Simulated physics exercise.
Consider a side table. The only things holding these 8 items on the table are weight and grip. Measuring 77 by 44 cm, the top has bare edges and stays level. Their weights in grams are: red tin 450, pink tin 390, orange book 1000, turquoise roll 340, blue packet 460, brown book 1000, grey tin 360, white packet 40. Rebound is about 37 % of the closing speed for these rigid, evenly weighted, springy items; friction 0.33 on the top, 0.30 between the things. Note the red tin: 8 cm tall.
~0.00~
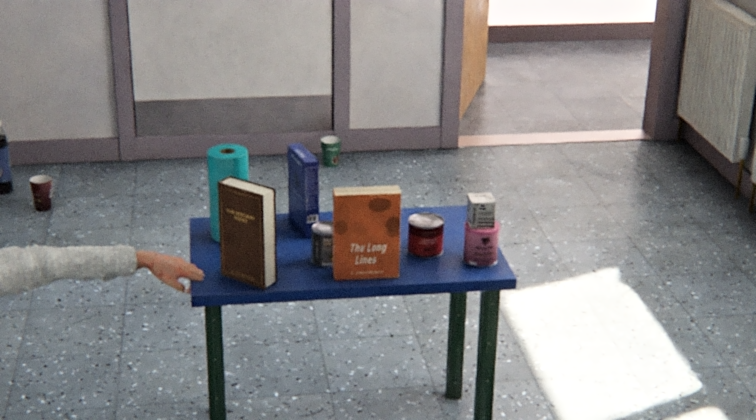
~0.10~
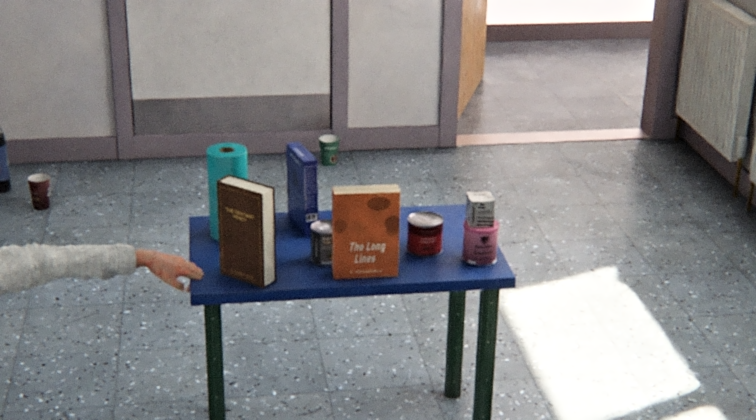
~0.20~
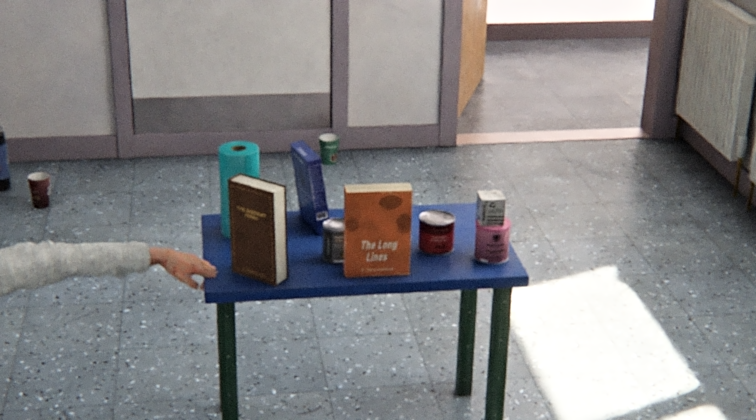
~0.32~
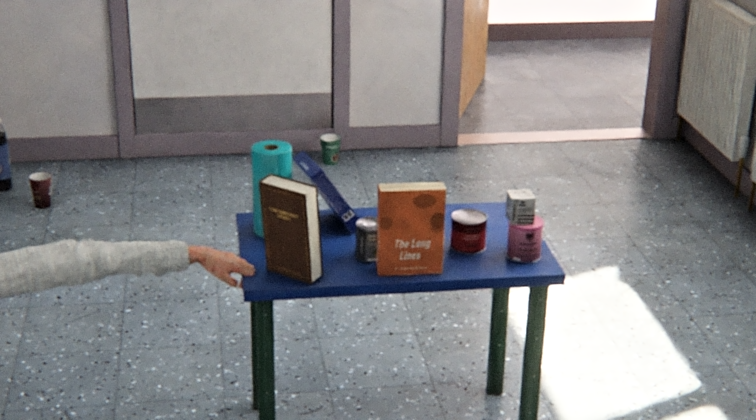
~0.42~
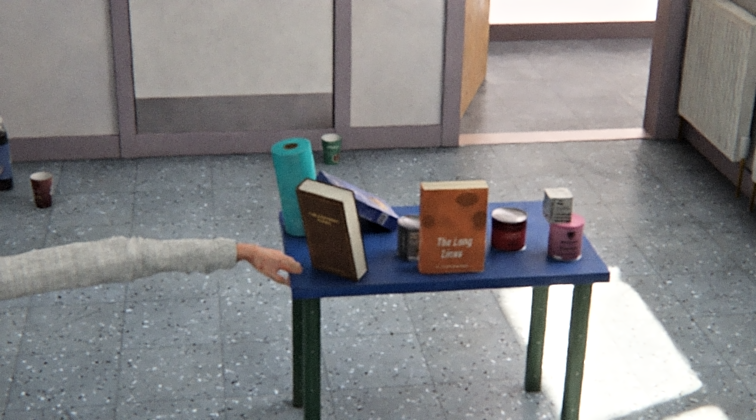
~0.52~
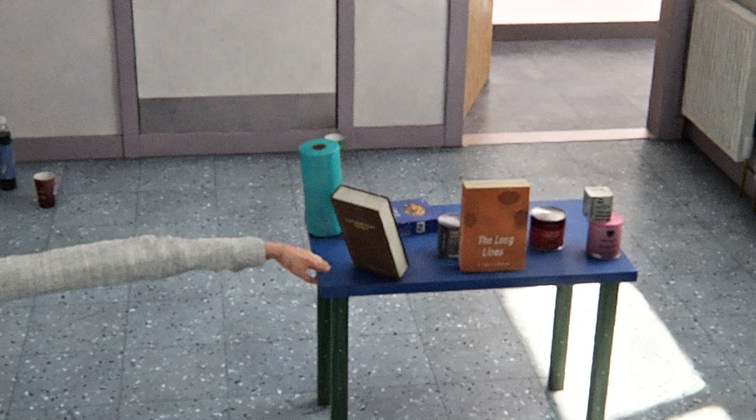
A blue table holding books, tins and a turquoise roll slid to the right as a hand pushed its left edge; the blue packet toppled onto its side, then the brown book leaned left.
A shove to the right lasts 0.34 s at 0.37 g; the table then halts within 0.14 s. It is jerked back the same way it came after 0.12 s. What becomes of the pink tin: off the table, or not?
My guess is it ends up off the table.
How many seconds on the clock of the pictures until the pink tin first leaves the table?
Roughly at the 0.6 s mark.
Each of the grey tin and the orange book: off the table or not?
The grey tin is kept in bounds, the orange book is kept in bounds.
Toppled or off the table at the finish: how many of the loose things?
6.
By 0.92 s, table 17 cm from its start; pink tin, brown book and white packet now off the table; turquoise roll on its side; blue packet on its side.
By 1.22 s, red tin now off the table; turquoise roll on its side; blue packet on its side.
When it is over (2.9 s), off the table, red tin, pink tin, turquoise roll, brown book and white packet; lying over on the table, blue packet; not toppled but over 5 cm from the start, orange book and grey tin.
